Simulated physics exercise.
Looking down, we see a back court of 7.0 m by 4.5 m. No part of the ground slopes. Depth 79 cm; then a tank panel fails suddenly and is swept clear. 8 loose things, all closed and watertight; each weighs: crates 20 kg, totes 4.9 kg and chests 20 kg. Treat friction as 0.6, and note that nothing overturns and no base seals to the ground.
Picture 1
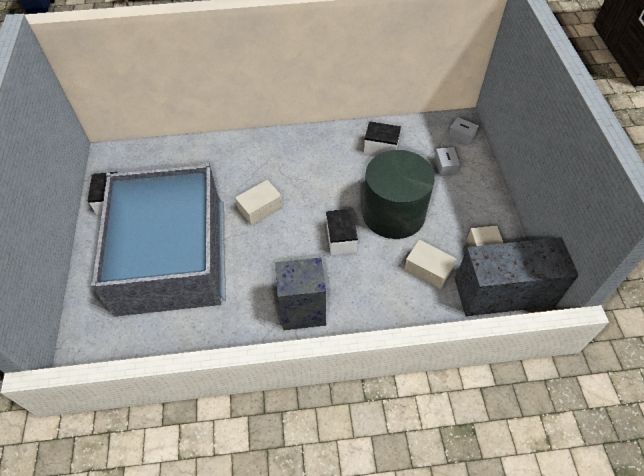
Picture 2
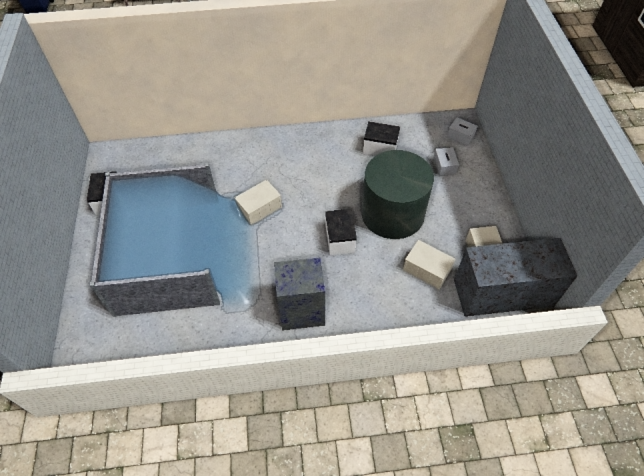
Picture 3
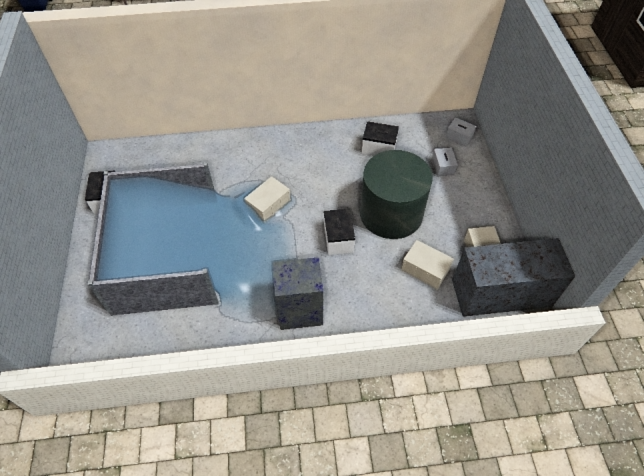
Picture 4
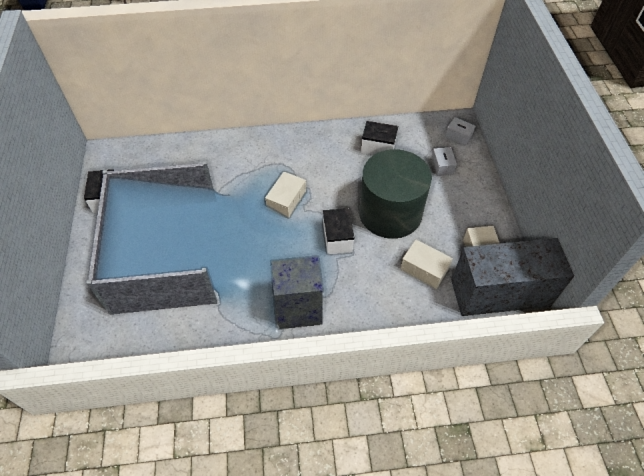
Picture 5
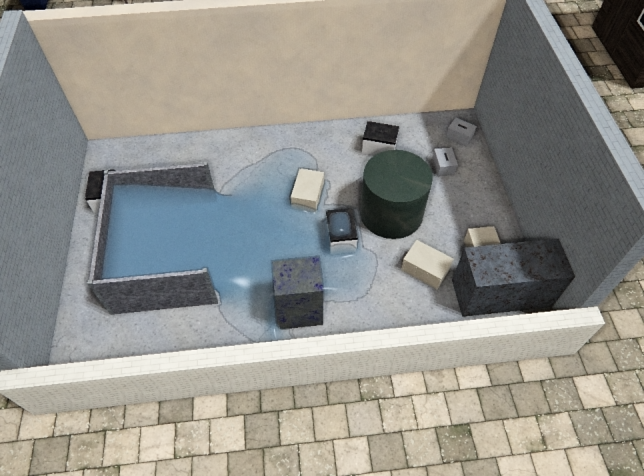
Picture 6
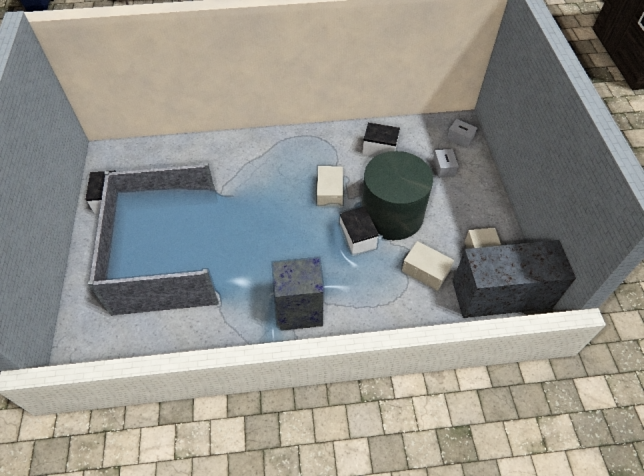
Water poured out through the open right side of a walled pool and spread across the courtyard floor, pushing a cream box to the right, then shifting a dark-topped box a little as well.
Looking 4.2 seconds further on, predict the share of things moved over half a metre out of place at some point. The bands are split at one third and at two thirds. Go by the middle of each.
Most likely the fraction ends up no lower than two thirds, I'd say.
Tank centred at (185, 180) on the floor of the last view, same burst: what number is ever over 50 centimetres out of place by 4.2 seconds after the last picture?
That would give 7.
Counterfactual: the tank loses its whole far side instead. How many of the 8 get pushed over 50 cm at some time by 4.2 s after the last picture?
That gives 5 of them.
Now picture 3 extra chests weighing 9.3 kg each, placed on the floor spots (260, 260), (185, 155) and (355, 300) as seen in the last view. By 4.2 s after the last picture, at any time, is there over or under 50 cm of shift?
First goes beyond, second stays inside, third goes beyond.
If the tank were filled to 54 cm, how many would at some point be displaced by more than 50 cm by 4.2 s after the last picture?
So the tally would be 7.
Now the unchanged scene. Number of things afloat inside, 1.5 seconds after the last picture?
I get 4.
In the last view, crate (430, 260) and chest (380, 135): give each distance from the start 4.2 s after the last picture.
Taking them in turn, I get 140 cm for the first and 80 cm for the second.
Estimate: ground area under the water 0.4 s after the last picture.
At that time the wet patch spans about 13 m2.
Then, 0.4 s after the last picture 2 of 8 are over 50 cm from their spots; 1 afloat.
Then, 1.5 s after the last picture 6 of 8 are over 50 cm from their spots; 4 afloat.
Then, 2.8 s after the last picture 5 of 8 are over 50 cm from their spots; 6 afloat.
Then, 4.2 s after the last picture 7 of 8 are over 50 cm from their spots, and 7 have been at some point; 7 afloat.
